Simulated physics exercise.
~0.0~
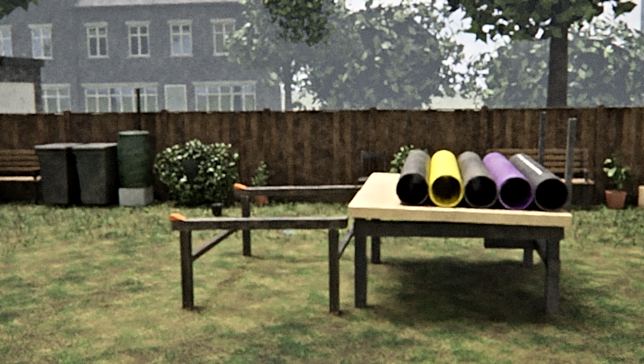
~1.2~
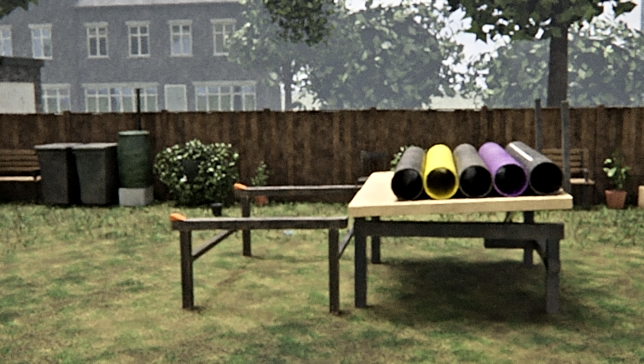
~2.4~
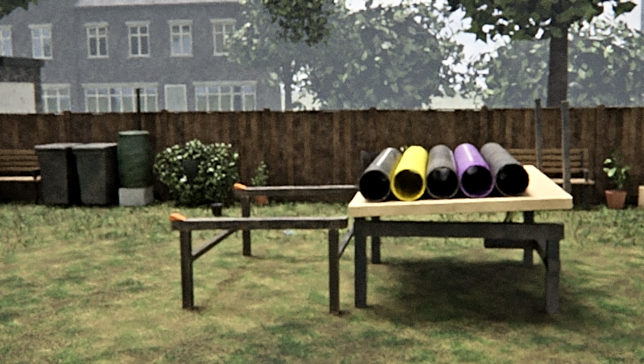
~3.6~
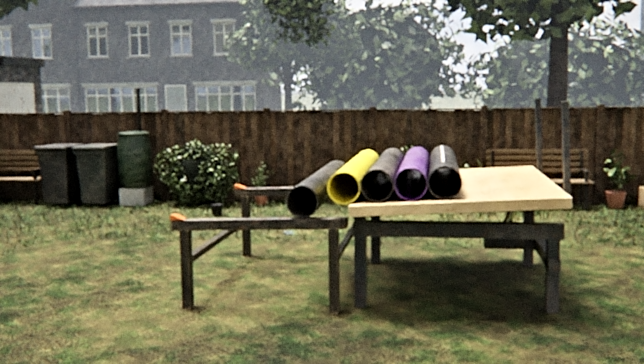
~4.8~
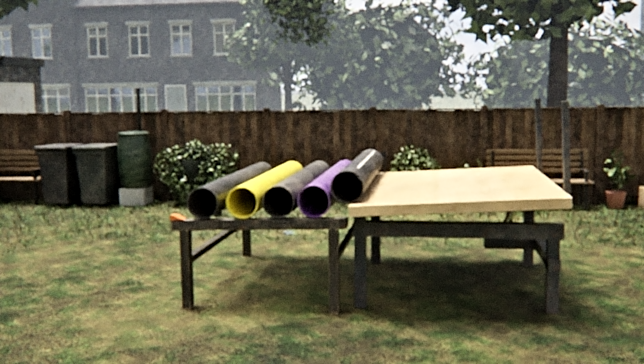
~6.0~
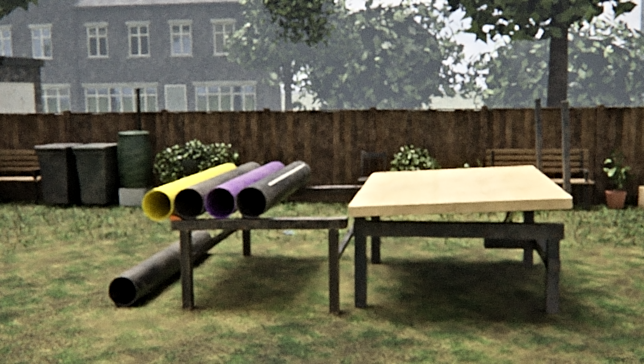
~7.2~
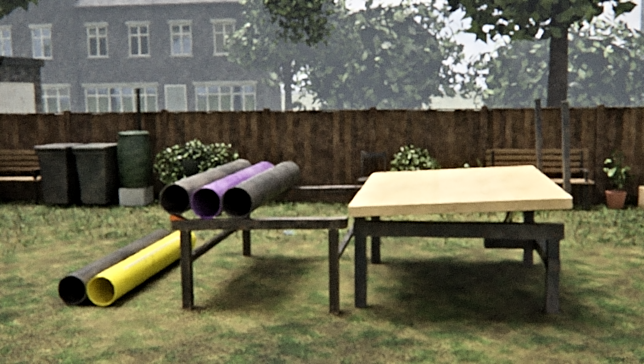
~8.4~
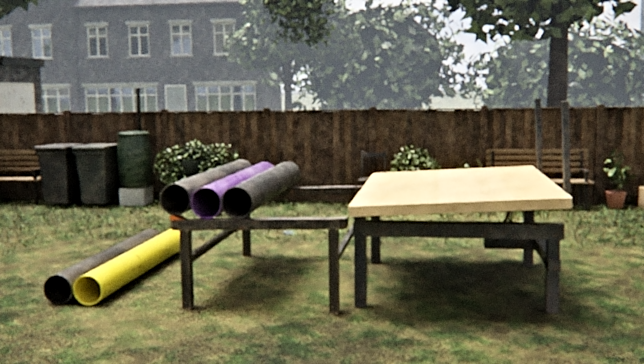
Five pipes rolling left off a tilting tabletop onto a low rack, two dropping to the grass, purple staying up between two grey ones.
